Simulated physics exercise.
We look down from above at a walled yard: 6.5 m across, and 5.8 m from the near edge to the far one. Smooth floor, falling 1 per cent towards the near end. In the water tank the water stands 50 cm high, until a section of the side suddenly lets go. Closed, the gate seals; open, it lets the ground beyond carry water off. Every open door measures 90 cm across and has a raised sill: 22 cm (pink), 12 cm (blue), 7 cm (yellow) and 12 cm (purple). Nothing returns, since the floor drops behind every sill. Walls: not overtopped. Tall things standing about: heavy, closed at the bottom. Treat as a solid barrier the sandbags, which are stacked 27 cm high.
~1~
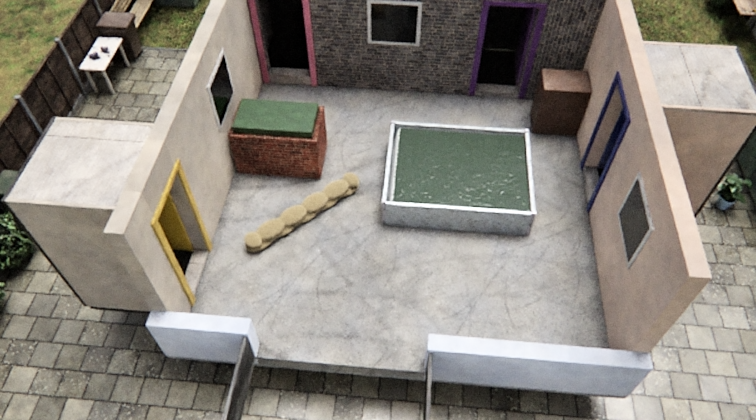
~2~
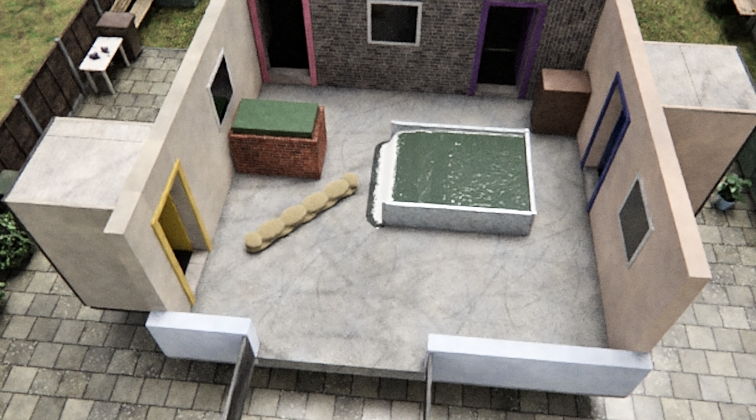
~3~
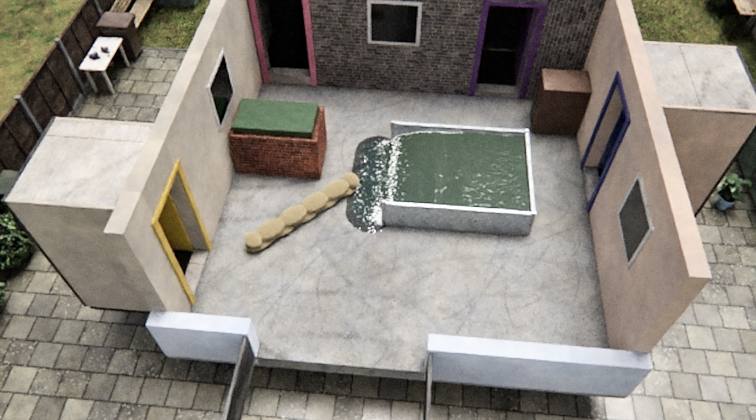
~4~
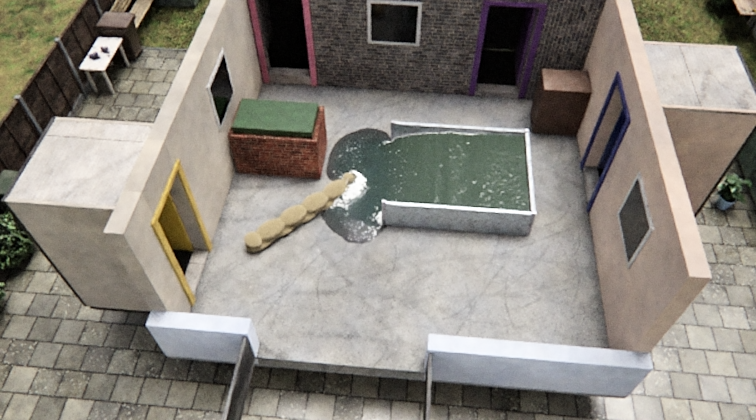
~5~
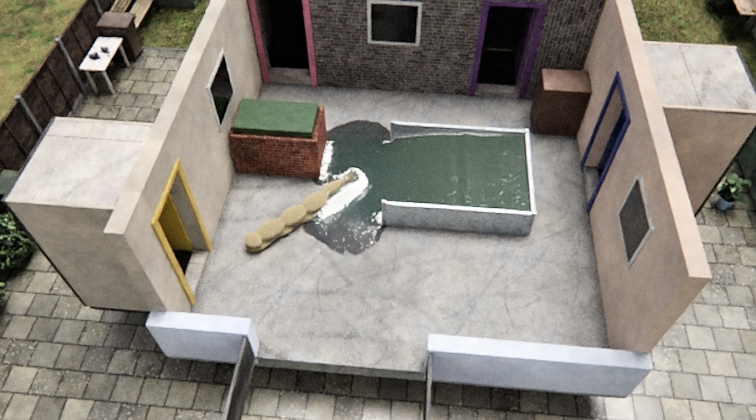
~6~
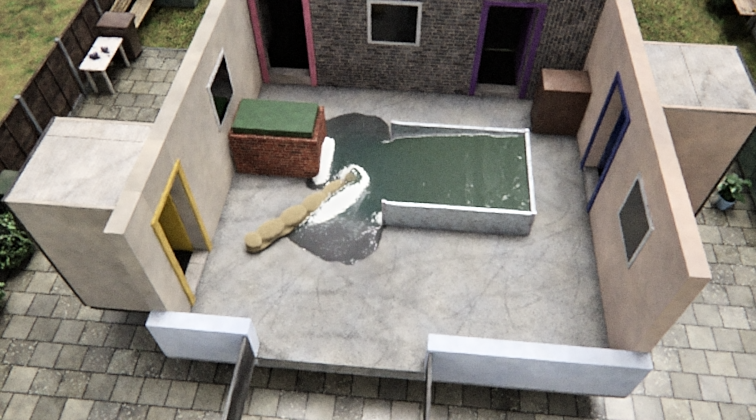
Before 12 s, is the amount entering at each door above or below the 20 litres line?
Pink door below, blue door below, yellow door above, purple door below.
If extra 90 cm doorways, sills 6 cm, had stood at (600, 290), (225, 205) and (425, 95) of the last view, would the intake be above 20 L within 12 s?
Less, more, less.
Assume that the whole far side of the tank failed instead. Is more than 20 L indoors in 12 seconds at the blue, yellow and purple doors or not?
Then blue would come out on the low side, yellow on the low side and purple on the high side.
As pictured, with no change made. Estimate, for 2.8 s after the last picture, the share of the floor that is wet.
Around 50 per cent.
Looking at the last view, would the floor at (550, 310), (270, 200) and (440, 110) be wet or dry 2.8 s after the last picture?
Status of the three spots: Free of it, inundated, inundated.
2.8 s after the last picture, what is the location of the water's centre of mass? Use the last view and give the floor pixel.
The water is centred near (346, 184).
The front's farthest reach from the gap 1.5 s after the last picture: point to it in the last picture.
Around pixel (183, 335).
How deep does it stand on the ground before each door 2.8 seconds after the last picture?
Depths: Pink door 20 cm, blue door 0 cm, yellow door 15 cm, purple door 1 cm.
Then, 0.7 s after the last picture water covers 25 % of the floor and is deepest (34 cm) near (335, 160); pink door not reached, blue door not reached, yellow door not reached, purple door not reached.
Then, 1.5 s after the last picture water covers 40 % of the floor and is deepest (32 cm) near (324, 166); pink door 15 cm at the sill, 0 L in, blue door not reached, yellow door 5 cm at the sill, 0 L in, purple door not reached.
Then, 2.8 s after the last picture water covers 50 % of the floor and is deepest (26 cm) near (256, 134); pink door 20 cm at the sill, 1 L in, blue door not reached, yellow door 15 cm at the sill, 12 L in, purple door not reached.
Then, 6.3 s after the last picture water covers 70 % of the floor and is deepest (12 cm) near (523, 125); pink door 8 cm at the sill, 1 L in, blue door 3 cm at the sill, 0 L in, yellow door 8 cm at the sill, 67 L in, purple door 4 cm at the sill, 0 L in.
Then, 11.3 s after the last picture water covers 85 % of the floor and is deepest (8 cm) near (592, 371); pink door 3 cm at the sill, 1 L in, blue door 4 cm at the sill, 0 L in, yellow door 6 cm at the sill, 70 L in, purple door 4 cm at the sill, 0 L in.
